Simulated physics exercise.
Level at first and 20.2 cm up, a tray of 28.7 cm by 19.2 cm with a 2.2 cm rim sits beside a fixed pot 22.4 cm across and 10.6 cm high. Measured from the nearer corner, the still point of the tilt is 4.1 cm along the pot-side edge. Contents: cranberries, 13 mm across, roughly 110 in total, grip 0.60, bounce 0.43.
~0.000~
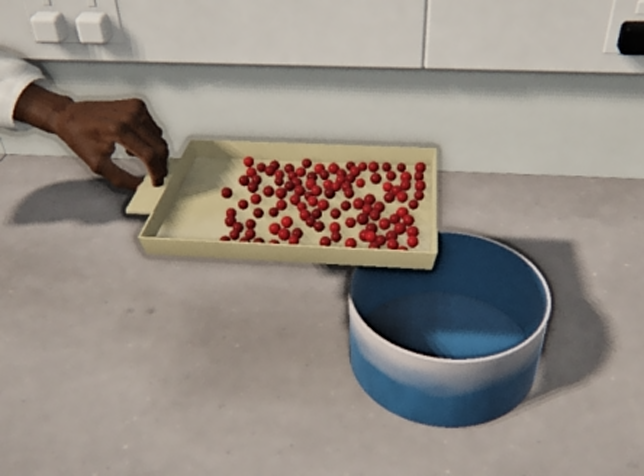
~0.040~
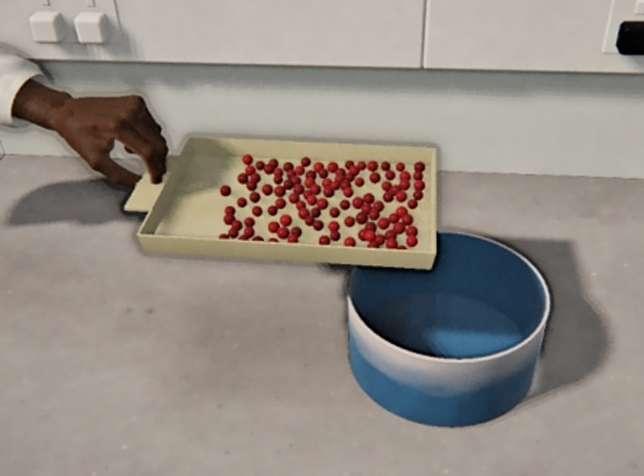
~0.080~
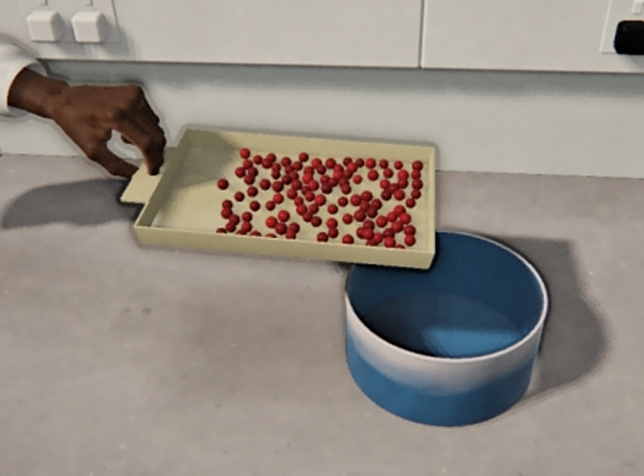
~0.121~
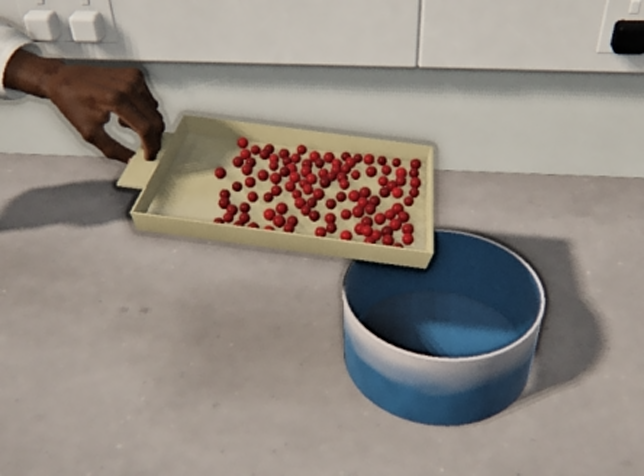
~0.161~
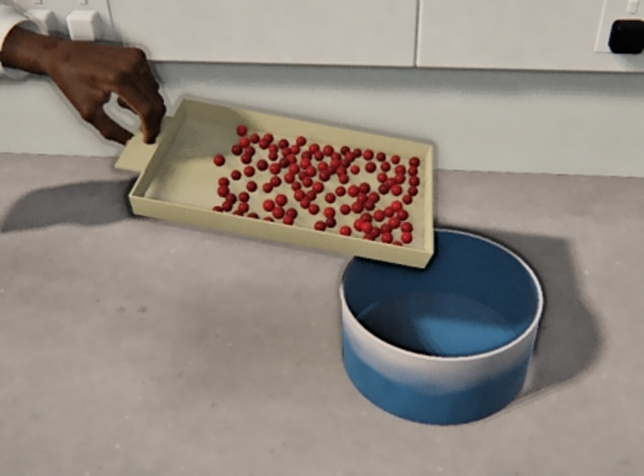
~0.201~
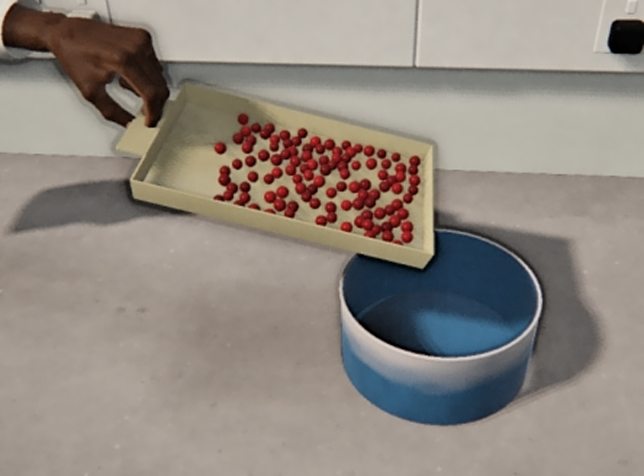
A shallow cream tray scattered with small red balls starts level beside the rim of a blue and white pot, then tilts gradually as a hand at the left raises its handle end, leaving the right front corner lowest.
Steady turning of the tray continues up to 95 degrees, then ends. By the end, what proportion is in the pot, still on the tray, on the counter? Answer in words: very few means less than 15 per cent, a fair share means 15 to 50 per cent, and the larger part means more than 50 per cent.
Pot: The larger part. Tray: Very few. Counter: Very few.
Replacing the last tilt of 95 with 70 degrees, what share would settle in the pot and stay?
About 5 in a hundred would end up in the pot.
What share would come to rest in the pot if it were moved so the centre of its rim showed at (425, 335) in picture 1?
Close to 55 in a hundred.
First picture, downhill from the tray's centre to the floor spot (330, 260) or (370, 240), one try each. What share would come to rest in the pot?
Estimate: Some 30 % and some 65 % respectively.
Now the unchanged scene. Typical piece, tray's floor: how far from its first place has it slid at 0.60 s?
By then it sits near 6 cm from where it began.
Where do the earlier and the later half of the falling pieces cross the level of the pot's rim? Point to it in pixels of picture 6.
First half close to (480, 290), second half close to (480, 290).
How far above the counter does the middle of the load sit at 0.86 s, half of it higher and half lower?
I'd put it near 26 cm.
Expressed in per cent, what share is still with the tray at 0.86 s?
Of the load, some 95 percent.
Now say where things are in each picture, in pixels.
The first picture shows tray tilt 0 degrees, front corners at (143, 236) and (432, 250); middle of the pieces at (323, 205); pot at (448, 289).
The second picture shows tray tilt 1 degrees, front corners at (142, 233) and (432, 250); middle of the pieces at (323, 204).
The third picture shows tray tilt 3 degrees, front corners at (139, 225) and (430, 250); middle of the pieces at (321, 200).
The fourth picture shows tray tilt 6 degrees, front corners at (136, 211) and (429, 250), lowest corner right front; middle of the pieces at (319, 194).
The fifth picture shows tray tilt 10 degrees, front corners at (135, 195) and (429, 250), lowest corner right front; middle of the pieces at (318, 188).
The sixth picture shows tray tilt 14 degrees, front corners at (136, 179) and (429, 251), lowest corner right front; middle of the pieces at (319, 181); pot at (439, 287). Its pace works out near 100 degrees a second.
After 0.60 s, tilt 54 degrees; the tray holds 100 %, the pot 0 %.
Then, at 0.86 s, tilt 79 degrees; the tray holds 95 %, the pot 0 %.
Then, at 1.23 s, tilt 95 degrees; the tray holds 20 %, the pot 20 %.
At rest (2.0 s), pot 95 %, tray 0 %, counter 5 %.
